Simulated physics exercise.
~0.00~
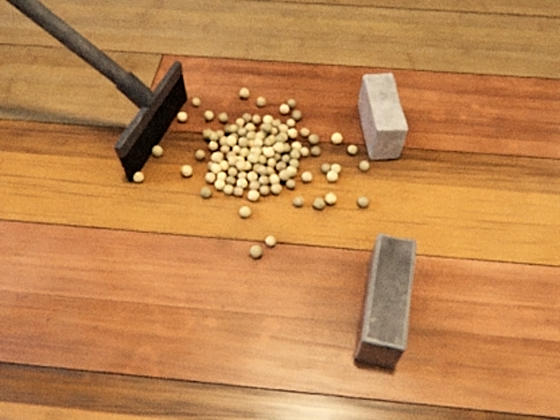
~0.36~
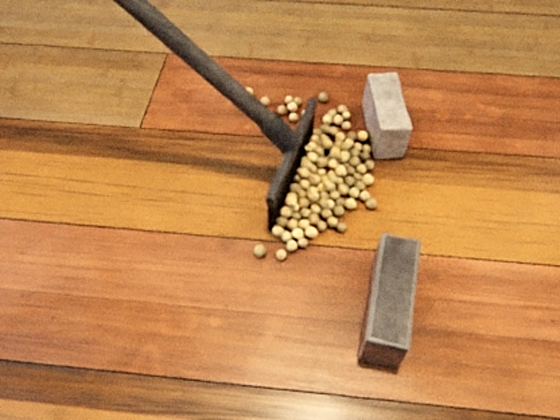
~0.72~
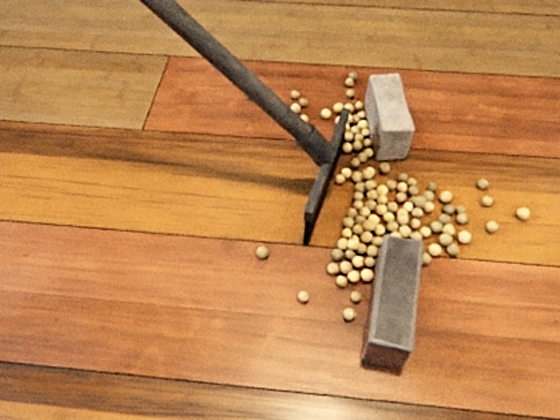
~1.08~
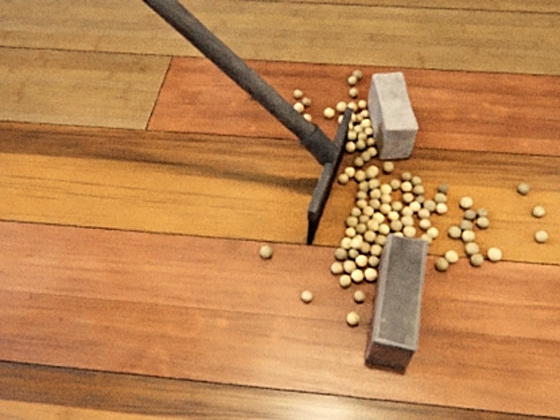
A dark squeegee on a long handle pushed a heap of small, round, pale nuts rightwards across a wooden floor towards two grey blocks, then stopped; some rolled into or through the gap, while most stayed piled up before the blocks.
